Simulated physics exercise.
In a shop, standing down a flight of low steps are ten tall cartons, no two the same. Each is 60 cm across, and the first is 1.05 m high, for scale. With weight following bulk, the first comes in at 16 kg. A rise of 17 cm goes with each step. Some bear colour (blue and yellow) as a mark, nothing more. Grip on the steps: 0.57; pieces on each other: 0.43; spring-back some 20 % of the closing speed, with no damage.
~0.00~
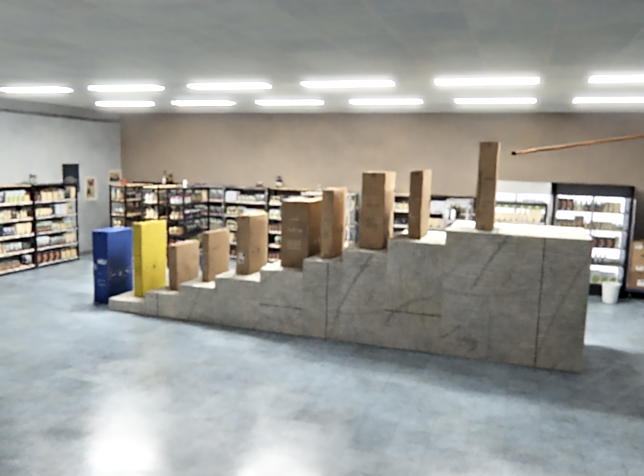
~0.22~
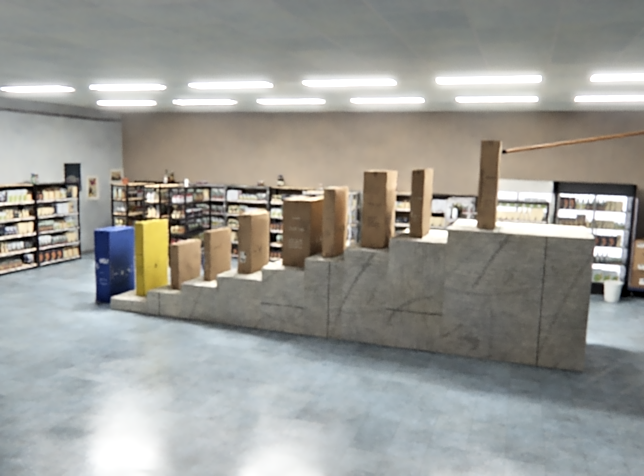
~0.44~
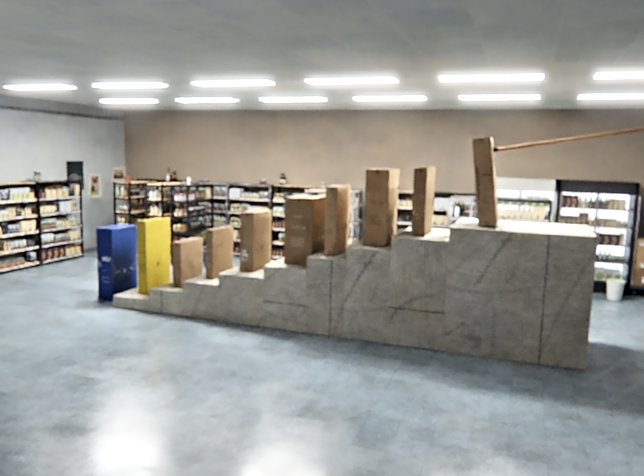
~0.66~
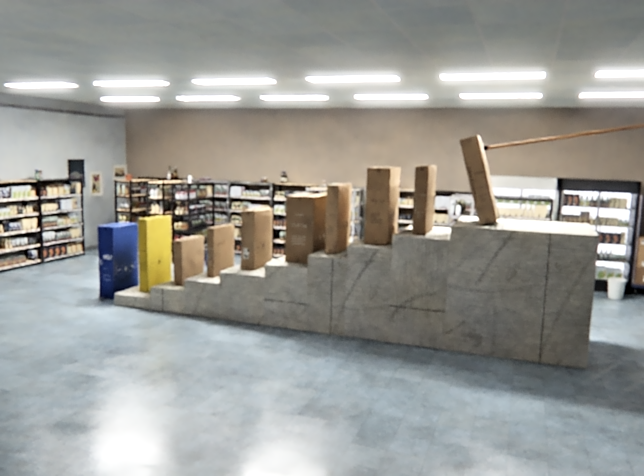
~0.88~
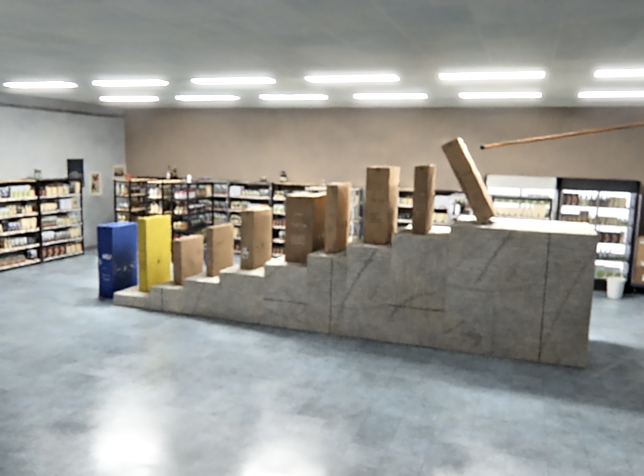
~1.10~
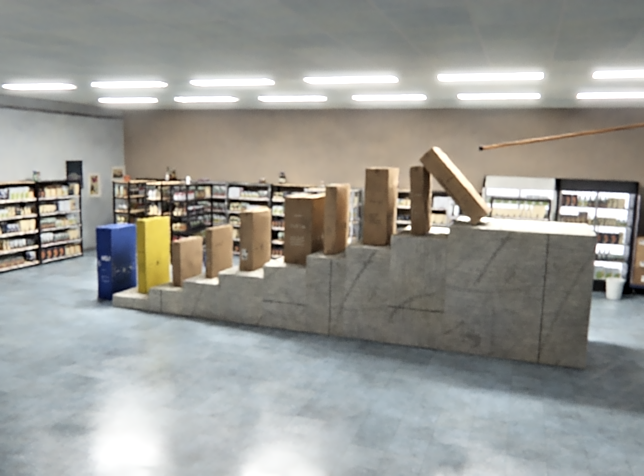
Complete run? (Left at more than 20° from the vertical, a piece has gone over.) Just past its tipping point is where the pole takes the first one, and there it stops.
Yes.
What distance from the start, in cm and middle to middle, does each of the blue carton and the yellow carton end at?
The blue one ends 80 cm from its start and the yellow one 90 cm.
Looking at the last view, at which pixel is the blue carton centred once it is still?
In the final picture its centre lies roughly at (81, 282).
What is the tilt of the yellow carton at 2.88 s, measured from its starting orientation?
Near 0 degrees from where it started.
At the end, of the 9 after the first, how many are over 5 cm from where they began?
9 have shifted.
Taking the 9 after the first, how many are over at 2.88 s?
Count by then: 5.
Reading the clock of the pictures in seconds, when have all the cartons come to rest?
It all settles by about 5.0 s.
After 1.86 s, 2 of the 9 other cartons over.
After 2.88 s, 5 of the 9 other cartons over.
After 4.20 s, 9 of the 9 other cartons over; yellow carton leaning 51°; blue carton leaning 31°.
At rest (5.0 s), 9 of the 9 other cartons over; blue carton lying flat; yellow carton lying flat. Not one is left standing. As the last picture would show them, middles, blue carton near (81, 282), yellow carton near (113, 273).
